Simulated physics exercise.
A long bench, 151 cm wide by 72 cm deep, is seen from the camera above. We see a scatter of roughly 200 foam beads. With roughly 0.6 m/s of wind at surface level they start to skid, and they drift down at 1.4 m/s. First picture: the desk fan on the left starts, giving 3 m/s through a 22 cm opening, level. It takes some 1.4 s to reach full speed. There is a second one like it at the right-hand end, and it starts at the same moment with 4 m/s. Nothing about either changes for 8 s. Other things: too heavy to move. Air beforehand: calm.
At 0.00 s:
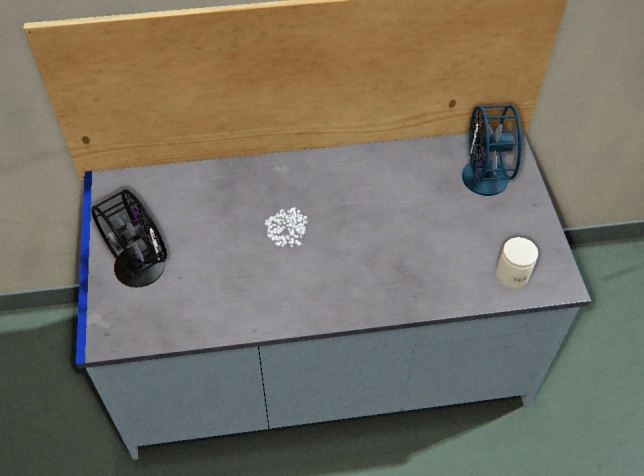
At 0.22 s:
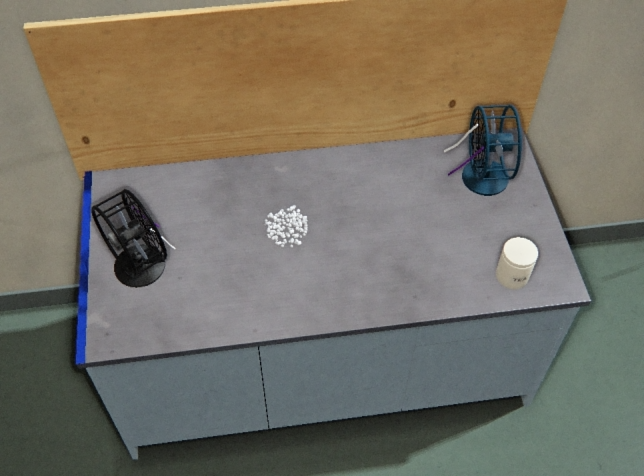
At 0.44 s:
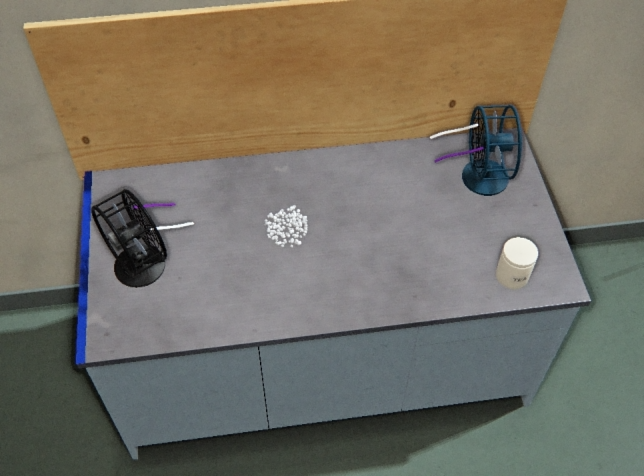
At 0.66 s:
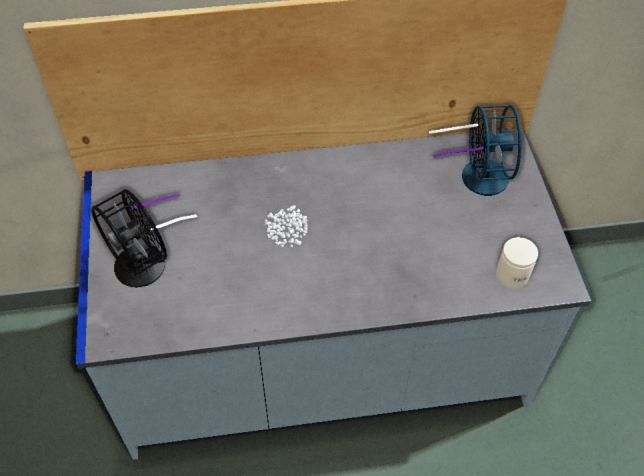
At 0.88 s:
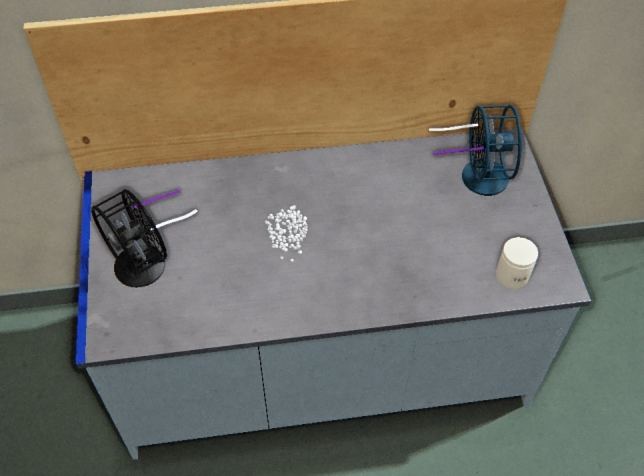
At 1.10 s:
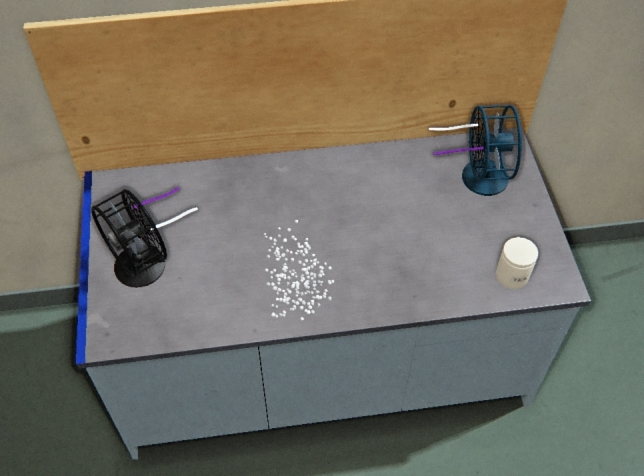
The video shows two desk fans on a bench starting up, their white and purple ribbons lifting and streaming out, while a cluster of white foam beads first stays still, then spreads and drifts toward the bench's front edge.
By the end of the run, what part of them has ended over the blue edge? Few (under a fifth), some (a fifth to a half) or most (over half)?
Few.
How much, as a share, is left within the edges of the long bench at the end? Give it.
Near 0 %.
After 1.6 s, 0 % are still on the top, 0 % are over the blue edge.
After 2.6 s, 0 % are still on the top, 0 % are over the blue edge.
After 4.4 s, 0 % are still on the top, 0 % are over the blue edge.
After 8.0 s, at the end, 0 % are over the blue edge.
